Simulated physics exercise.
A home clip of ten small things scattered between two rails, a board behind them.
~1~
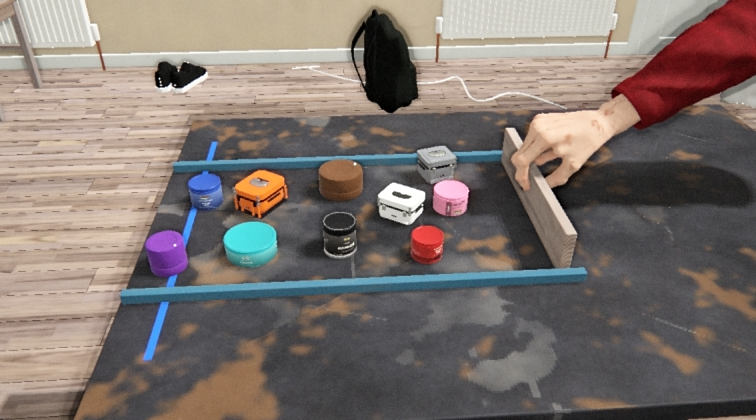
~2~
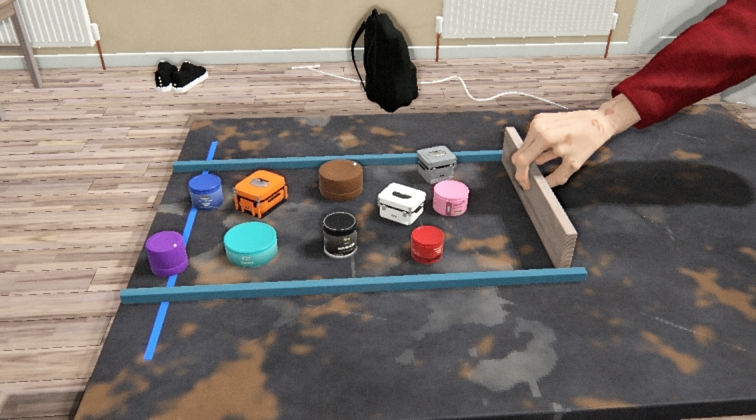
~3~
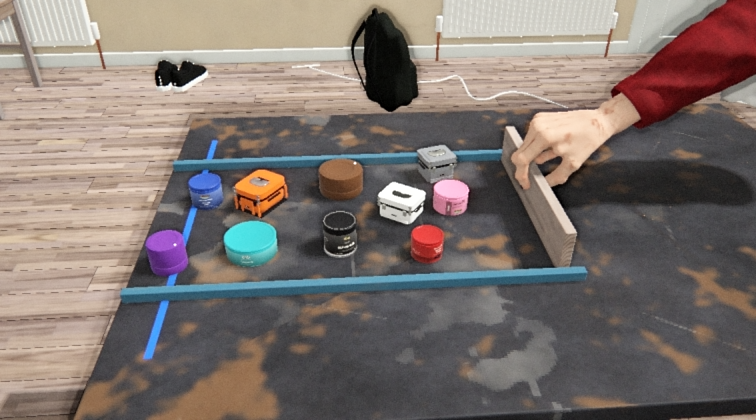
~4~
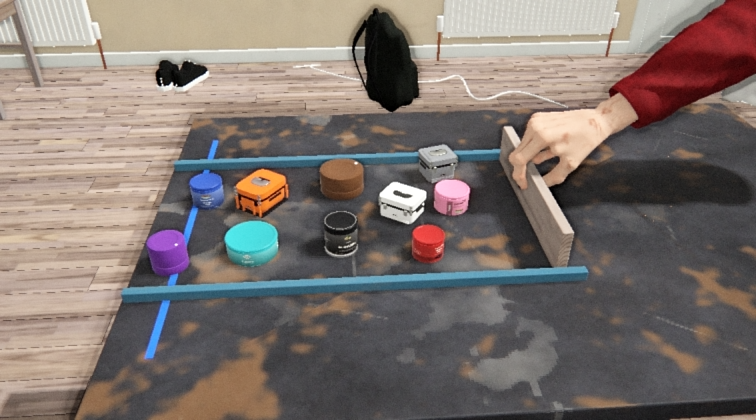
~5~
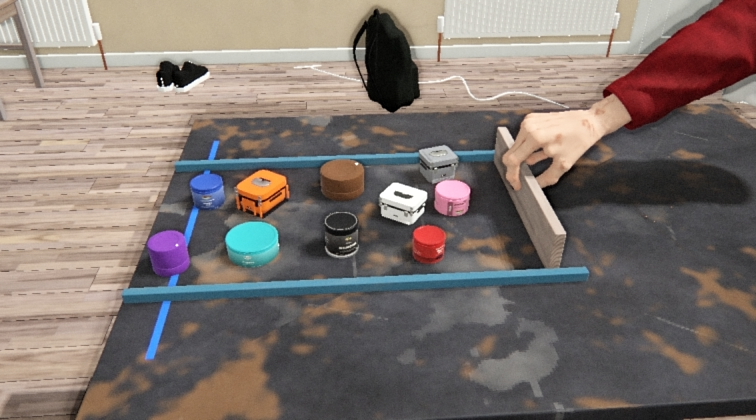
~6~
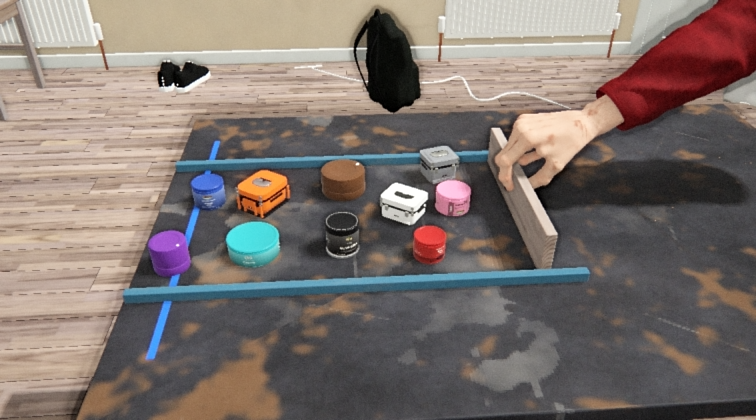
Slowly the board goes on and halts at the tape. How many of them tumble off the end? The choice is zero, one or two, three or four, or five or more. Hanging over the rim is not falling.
In the end the number that fall off is three or four.
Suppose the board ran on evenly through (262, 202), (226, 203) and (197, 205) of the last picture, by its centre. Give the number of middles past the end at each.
It would be 0, 2 and 4.
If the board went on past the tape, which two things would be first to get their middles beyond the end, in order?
In order: The purple lid, the blue tub.
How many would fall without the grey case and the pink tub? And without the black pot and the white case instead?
Fallen: 4, and 3 in the other try.
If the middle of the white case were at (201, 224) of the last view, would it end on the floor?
The white case drops off.
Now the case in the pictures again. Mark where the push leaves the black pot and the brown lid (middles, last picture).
The black pot stops around (162, 244); the brown lid around (177, 188).
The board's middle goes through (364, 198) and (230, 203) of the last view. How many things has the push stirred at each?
The counts are 6 and 10.
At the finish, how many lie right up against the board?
It touches 6.
Early on, none off yet; purple lid at rest near (170, 253); blue tub at rest near (209, 192); turquoise tub at rest near (254, 244).
A while later, none off yet; purple lid travelled about its own width near (142, 261); blue tub travelled about its own width near (181, 190); turquoise tub travelled about its own width near (181, 245).
Finally, the number that fall off is three or four; lost, orange case, turquoise tub, blue tub and purple lid.
